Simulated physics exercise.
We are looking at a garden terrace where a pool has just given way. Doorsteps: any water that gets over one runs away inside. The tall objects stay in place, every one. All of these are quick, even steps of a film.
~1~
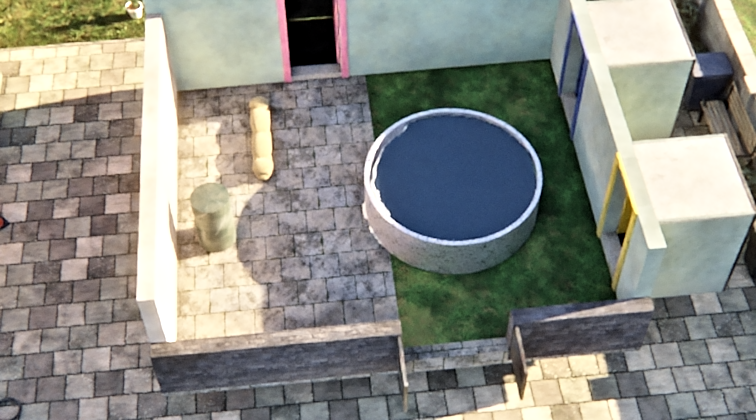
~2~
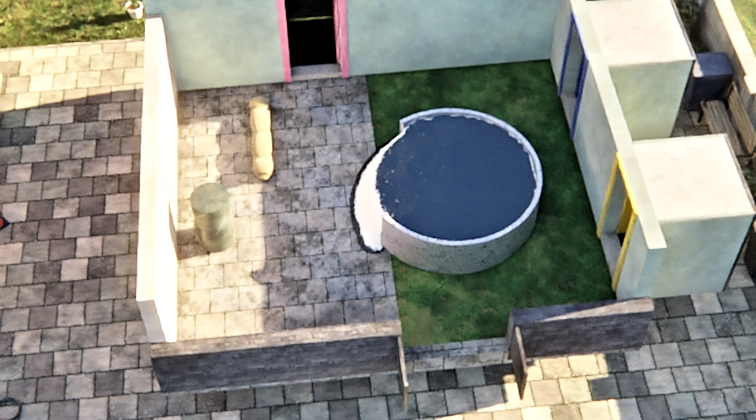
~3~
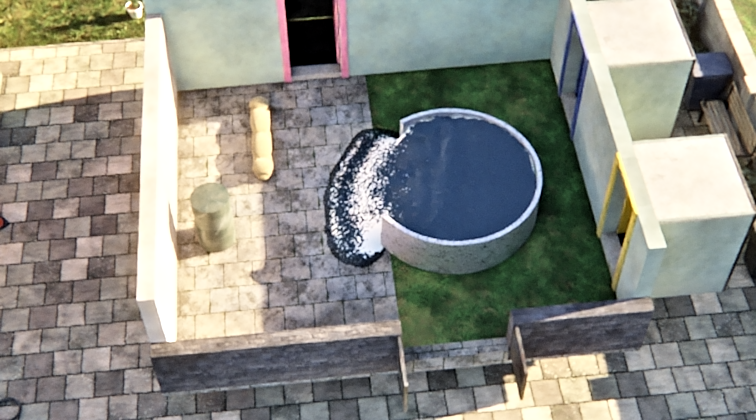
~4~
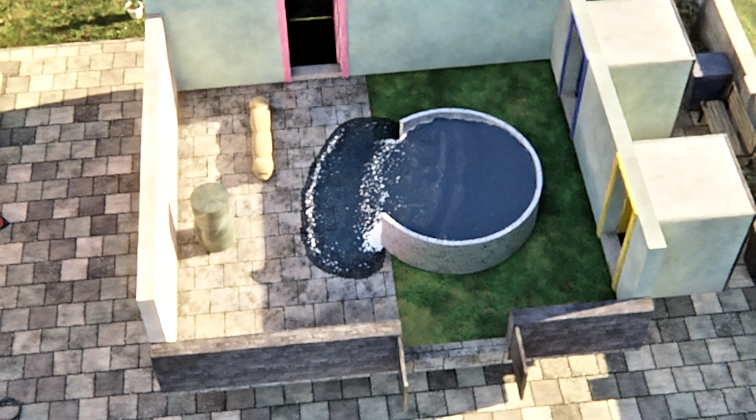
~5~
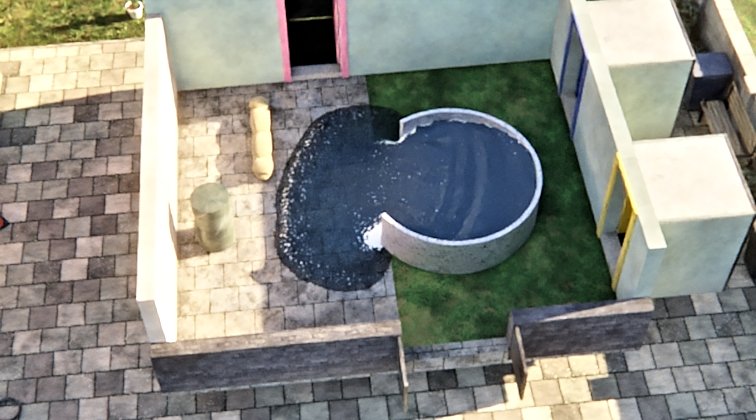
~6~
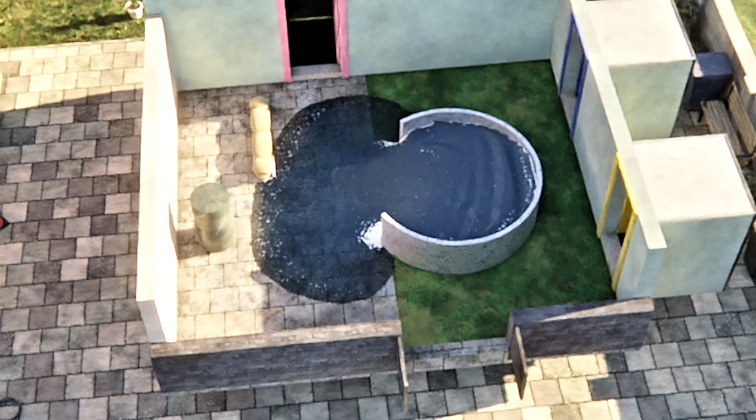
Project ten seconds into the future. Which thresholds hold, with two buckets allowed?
Result: Pink door: Above two buckets. Yellow door: Up to two buckets. Blue door: Up to two buckets.
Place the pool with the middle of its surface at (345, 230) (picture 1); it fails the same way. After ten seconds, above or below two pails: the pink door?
Result - pink fails to reach it.
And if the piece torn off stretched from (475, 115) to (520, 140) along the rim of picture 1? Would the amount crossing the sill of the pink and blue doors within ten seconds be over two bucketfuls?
Lab note: Pink door under threshold; blue door over threshold.
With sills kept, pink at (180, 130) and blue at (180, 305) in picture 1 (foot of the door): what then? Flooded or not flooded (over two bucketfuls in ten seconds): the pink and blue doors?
Well, the pink door tops the limit, and the blue door tops the limit as well.
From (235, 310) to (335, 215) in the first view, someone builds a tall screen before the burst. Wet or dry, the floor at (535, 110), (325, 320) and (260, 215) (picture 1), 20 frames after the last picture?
Untouched; submerged; submerged.
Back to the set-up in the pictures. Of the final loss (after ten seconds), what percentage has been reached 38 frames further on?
Roughly 45 per cent.
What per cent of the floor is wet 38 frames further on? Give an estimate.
90 %.
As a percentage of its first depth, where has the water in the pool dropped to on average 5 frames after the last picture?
Some 62 per cent.
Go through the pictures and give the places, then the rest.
In the first frame, the pool at (453, 177) is whole and still.
In the second frame, the front is at (372, 250), out from the gap at (370, 184).
In the third frame, water pours out at (370, 186) and has run to (354, 261).
In the fourth frame, water pours out at (370, 187) and has run to (340, 272).
In the fifth frame, water pours out at (370, 188) and has run to (309, 278).
In the sixth frame, the front is at (270, 272), out from the gap at (370, 188).
A moment on, water covers 45 % of the floor; the pink door wet at the sill, nothing in, the yellow door not reached, the blue door not reached.
Next, water covers 55 % of the floor; the pink door over two buckets in, the yellow door not reached, the blue door not reached.
Then, water covers 60 % of the floor; the pink door far over two buckets in, the yellow door not reached, the blue door not reached.
Later, water covers 90 % of the floor; the pink door far over two buckets in, the yellow door not reached, the blue door not reached.
In the end, water covers 95 % of the floor; the pink door far over two buckets in, the yellow door wet at the sill, nothing in, the blue door wet at the sill, nothing in.
